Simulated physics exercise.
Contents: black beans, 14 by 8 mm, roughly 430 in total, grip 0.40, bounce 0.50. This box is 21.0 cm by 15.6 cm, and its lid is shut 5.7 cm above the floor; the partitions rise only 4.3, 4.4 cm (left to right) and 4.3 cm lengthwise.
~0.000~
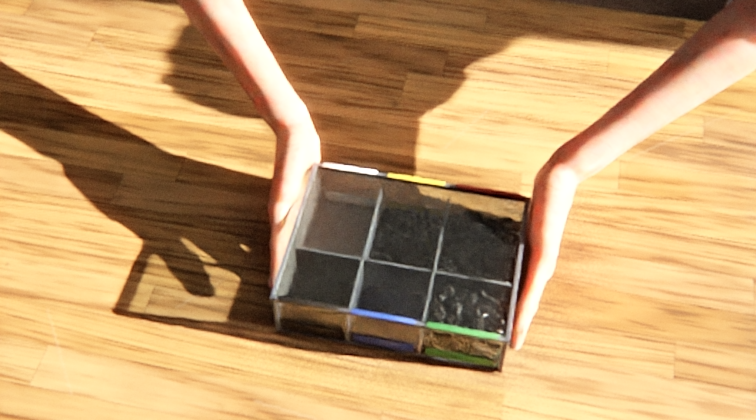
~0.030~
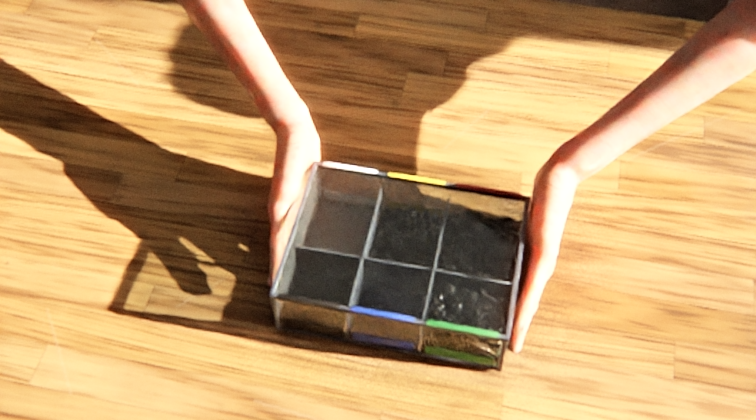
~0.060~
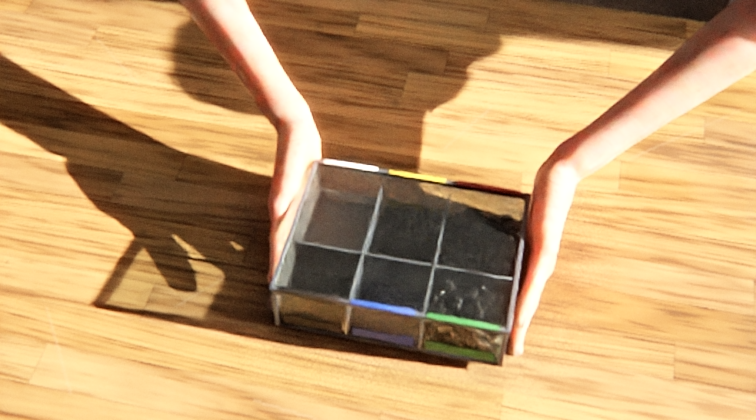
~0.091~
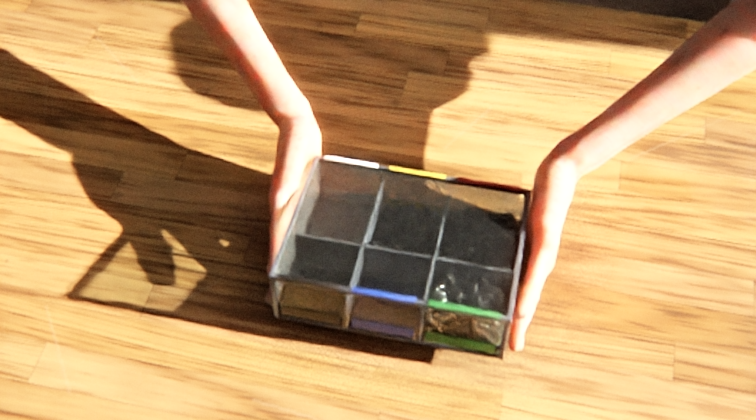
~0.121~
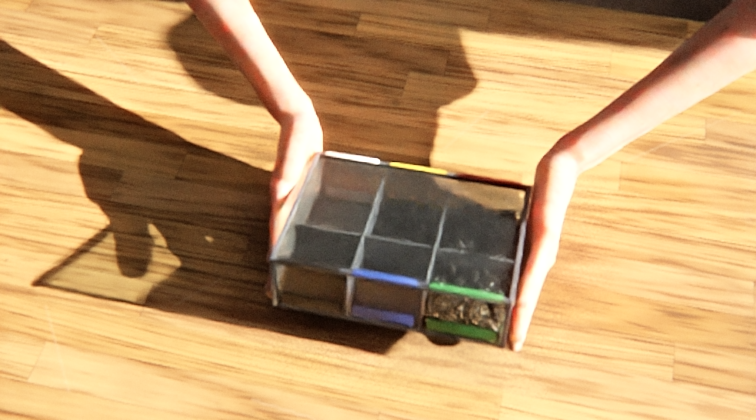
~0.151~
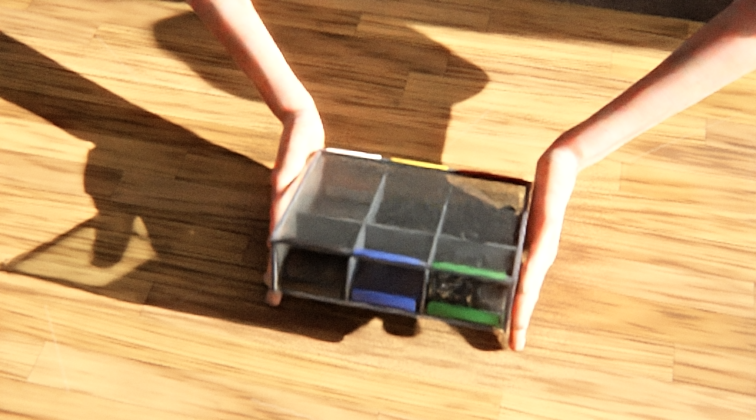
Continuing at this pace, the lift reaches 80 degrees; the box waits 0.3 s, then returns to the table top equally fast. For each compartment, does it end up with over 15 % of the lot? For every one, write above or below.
Red above, blue below, green above, yellow above, white below, black below.
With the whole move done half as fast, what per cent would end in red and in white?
Result: Red = 50 %; white = 0 %.
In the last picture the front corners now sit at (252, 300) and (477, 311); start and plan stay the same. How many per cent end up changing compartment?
Then roughly 10 per cent.
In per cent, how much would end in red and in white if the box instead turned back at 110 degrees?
Shares: Red 50 and white 0, per cent.
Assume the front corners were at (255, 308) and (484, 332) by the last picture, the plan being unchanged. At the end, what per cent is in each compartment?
Red 40, blue 5, green 30, yellow 25, white 0, black 5.
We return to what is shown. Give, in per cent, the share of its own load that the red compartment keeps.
I'd put it at roughly 100 per cent.
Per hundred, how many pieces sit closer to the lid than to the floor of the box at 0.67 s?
Close to 40 in a hundred.
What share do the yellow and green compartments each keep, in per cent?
Final shares - yellow 25 percent, green 20 percent.
After 0.67 s, tilt 80 degrees; red 50 %, green 25 %, yellow 25 %.
After 1.02 s, tilt 47 degrees; red 55 %, green 20 %, yellow 25 %.
After 1.45 s, tilt 0 degrees; red 55 %, green 20 %, yellow 25 %.
By 1.8 s all is still; red 55 %, blue 0 %, green 20 %, yellow 25 %, white 0 %, black 0 %.
